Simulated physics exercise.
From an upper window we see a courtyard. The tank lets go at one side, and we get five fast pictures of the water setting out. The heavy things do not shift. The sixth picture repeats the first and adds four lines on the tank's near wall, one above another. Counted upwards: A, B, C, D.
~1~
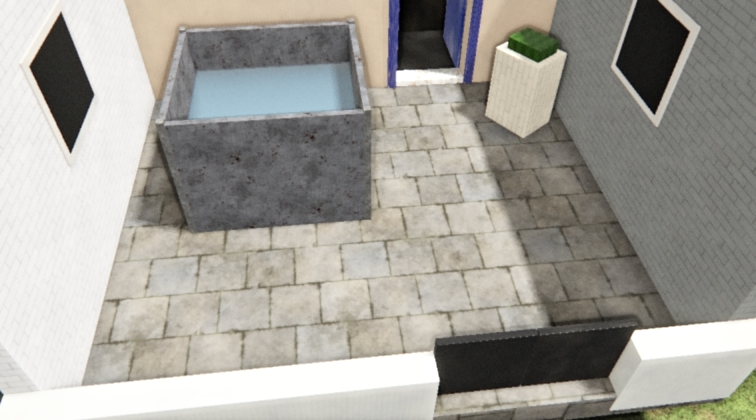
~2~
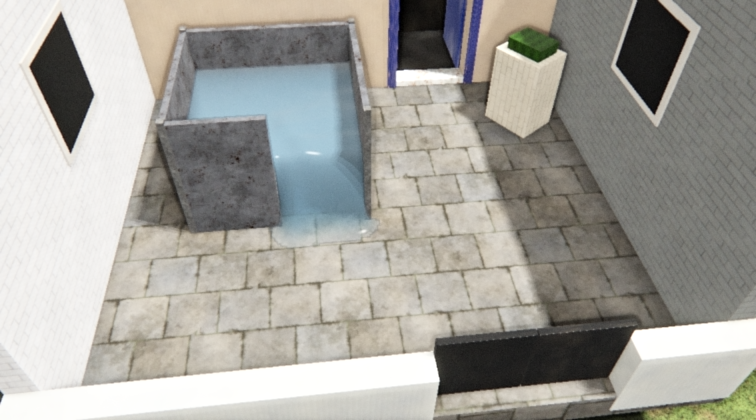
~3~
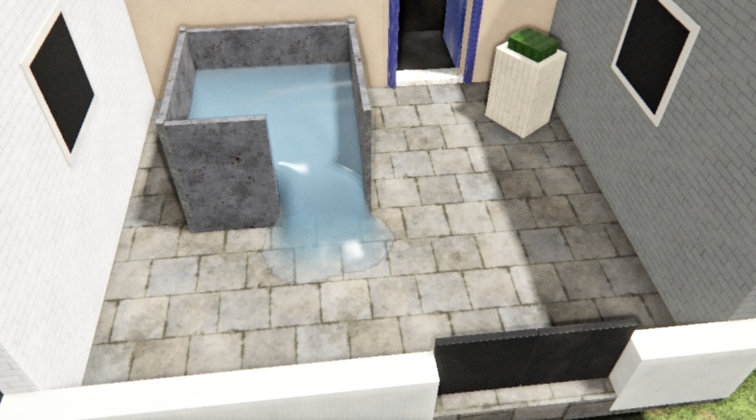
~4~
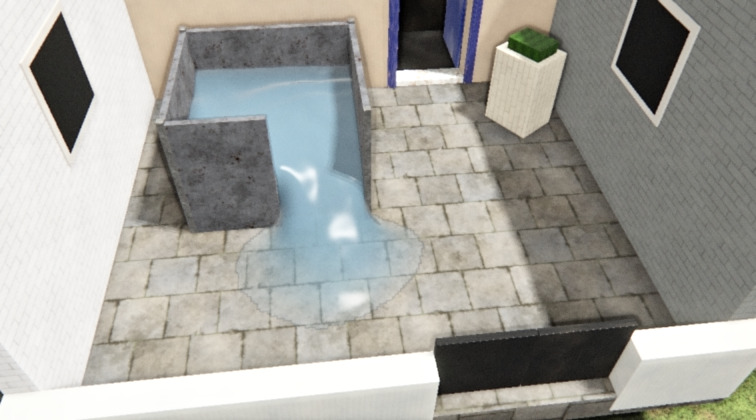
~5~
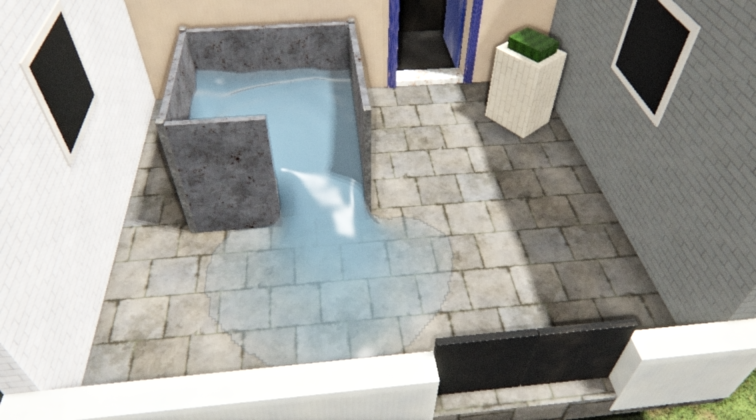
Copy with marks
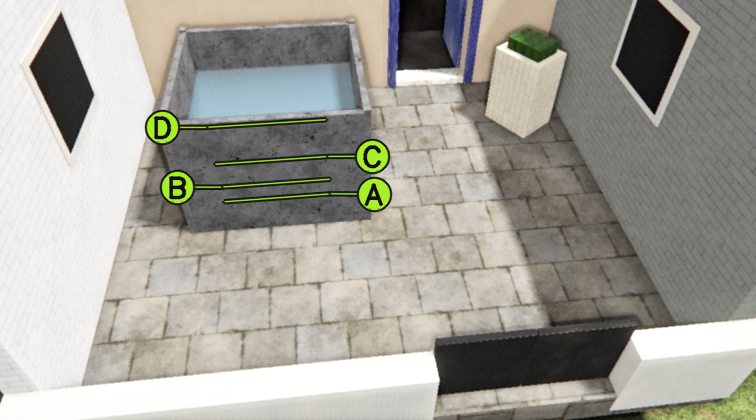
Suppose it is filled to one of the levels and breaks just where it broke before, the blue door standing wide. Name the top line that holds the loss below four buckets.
Level B.
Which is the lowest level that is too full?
That would be C.
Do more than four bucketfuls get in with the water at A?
No.
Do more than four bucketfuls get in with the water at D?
Yes.
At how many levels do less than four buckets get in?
Two.
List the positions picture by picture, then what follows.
Water in the tank at rest, its middle at (273, 107); foot of the blue doorway at (429, 84); shut gate at (533, 338), in the first picture.
Front seen at (369, 225), 1 % of the ground wet, in the second picture.
Front seen at (299, 274), 4 % of the ground wet, in the third picture.
Front seen at (307, 309), 8 % of the ground wet, in the fourth picture.
Front seen at (432, 293), 16 % of the ground wet, in the fifth picture.
On the marked copy, A at (278, 197); B at (275, 183); C at (272, 160); D at (266, 123); from the bottom up A, B, C, D.
If A is chosen, nothing gets over.
If B is chosen, a splash gets over, under a bucket.
If C is chosen, about 8 bucketfuls get in.
If D is chosen, dozens of bucketfuls pour in.
